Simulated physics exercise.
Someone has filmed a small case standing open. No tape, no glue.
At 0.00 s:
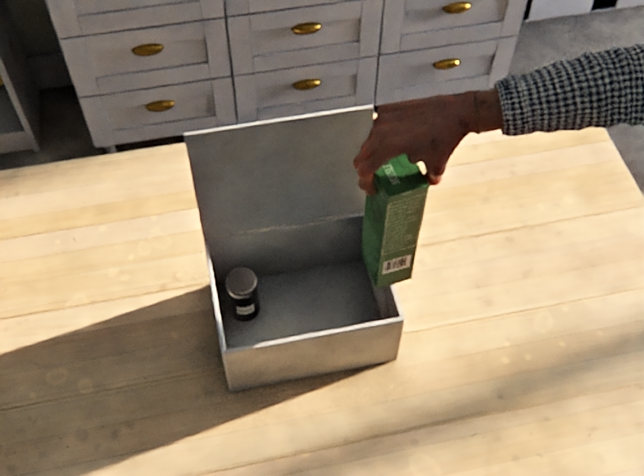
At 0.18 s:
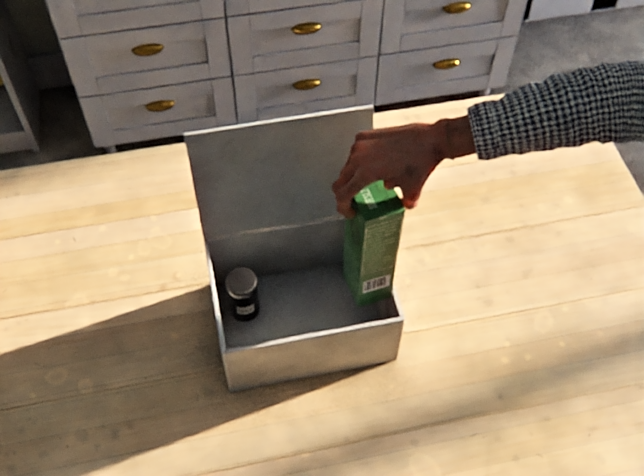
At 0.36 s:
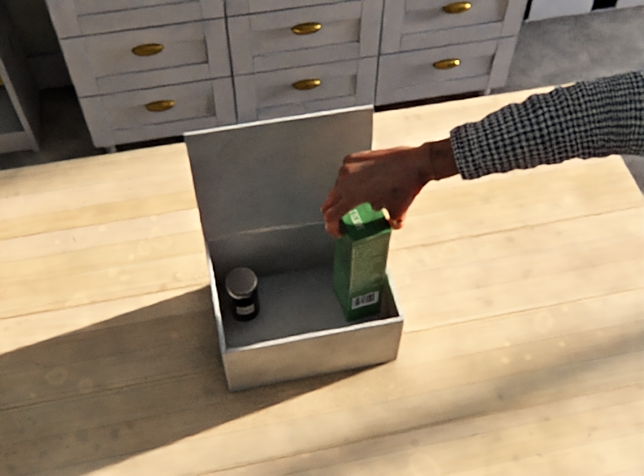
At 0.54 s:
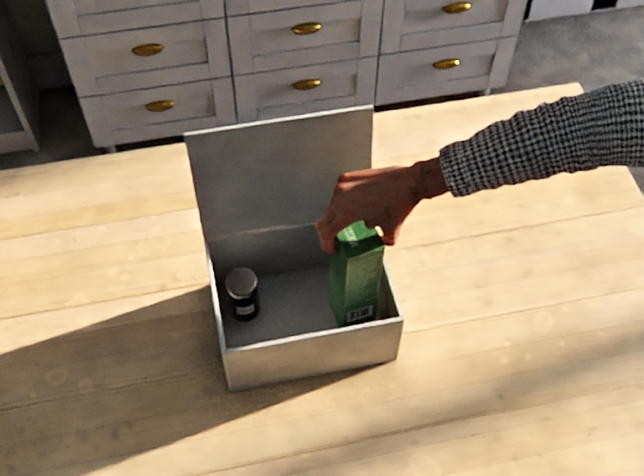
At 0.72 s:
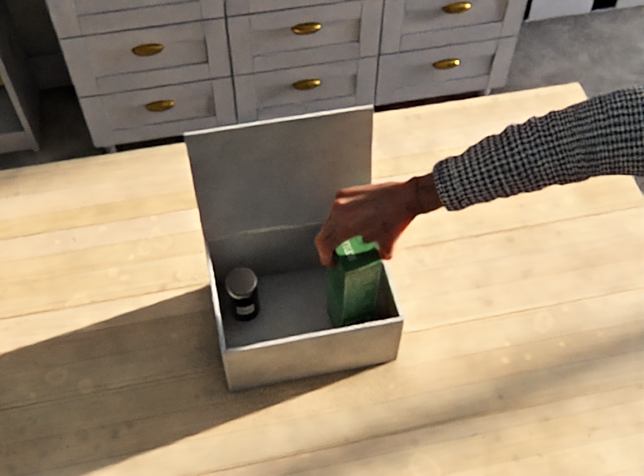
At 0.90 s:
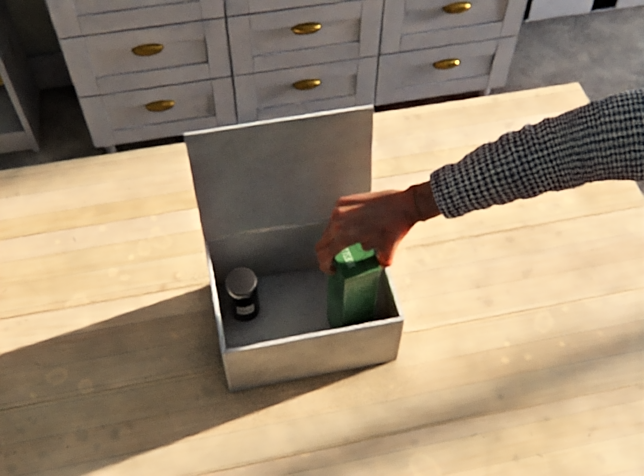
A hand lowers a green carton into the open gray case beside a black shaker.
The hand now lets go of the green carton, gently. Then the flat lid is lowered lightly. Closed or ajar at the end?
Here the lid will not close.
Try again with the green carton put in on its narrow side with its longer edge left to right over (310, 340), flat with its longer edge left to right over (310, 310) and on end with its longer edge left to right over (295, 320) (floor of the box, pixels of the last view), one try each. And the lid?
First try: It sits on the rim; second try: It shuts flat; third try: It will not close.
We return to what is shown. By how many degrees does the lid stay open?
About 40°.
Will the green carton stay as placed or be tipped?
The green carton stays as placed.
After 2.00 s, lid starting down.
After 2.40 s, lid 65° above the rim.
After 2.60 s, lid 48° above the rim.
After 4.70 s, lid 42° above the rim.
In the end (6.5 s), lid 42° above the rim; both unmoved. At the end, from the last picture's camera, green carton near (351, 294).
